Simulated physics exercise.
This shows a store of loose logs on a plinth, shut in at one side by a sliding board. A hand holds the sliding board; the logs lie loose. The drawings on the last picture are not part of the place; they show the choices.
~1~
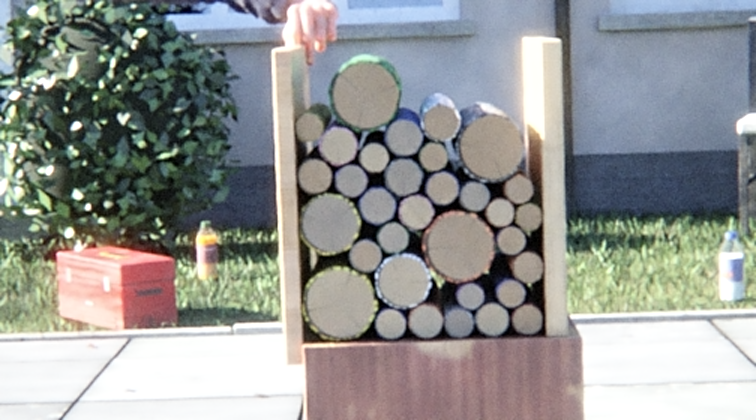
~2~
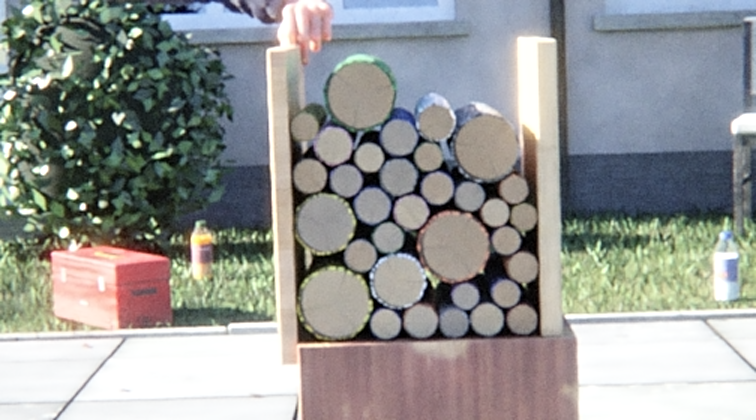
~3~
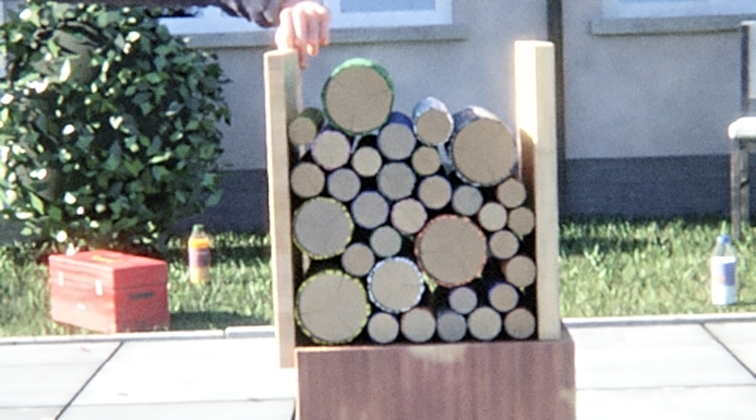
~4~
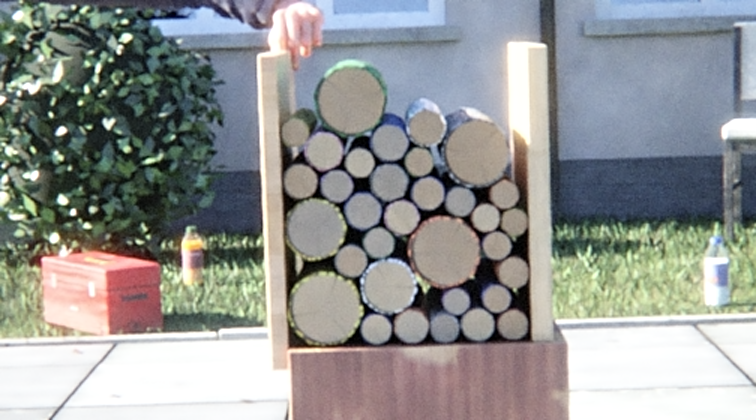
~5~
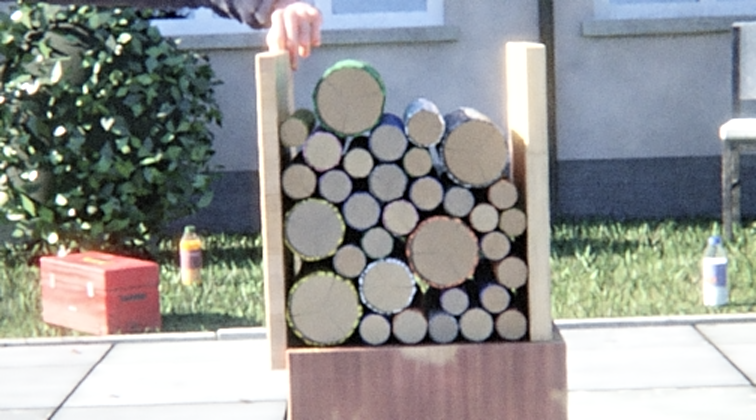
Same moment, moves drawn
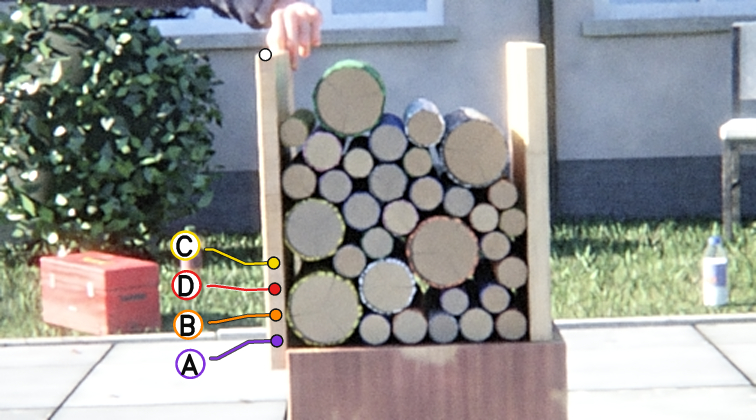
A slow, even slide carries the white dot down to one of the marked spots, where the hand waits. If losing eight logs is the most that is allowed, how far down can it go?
It can be let down to C.
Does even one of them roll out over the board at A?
Yes, at A.
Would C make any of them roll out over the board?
Yes.
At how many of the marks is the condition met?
One of them.
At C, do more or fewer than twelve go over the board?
Fewer than twelve.
On the marked copy, A at (277, 341); B at (276, 315); C at (274, 263); D at (275, 289); the white dot at (266, 54).
Following C. Soon after the start, top of the board (278, 141).
Later, top of the board (282, 237).
In the end, top of the board (283, 262), about five out over the board.
As for the rest, A more than eight out over the board; B more than eight out over the board; D more than eight out over the board.
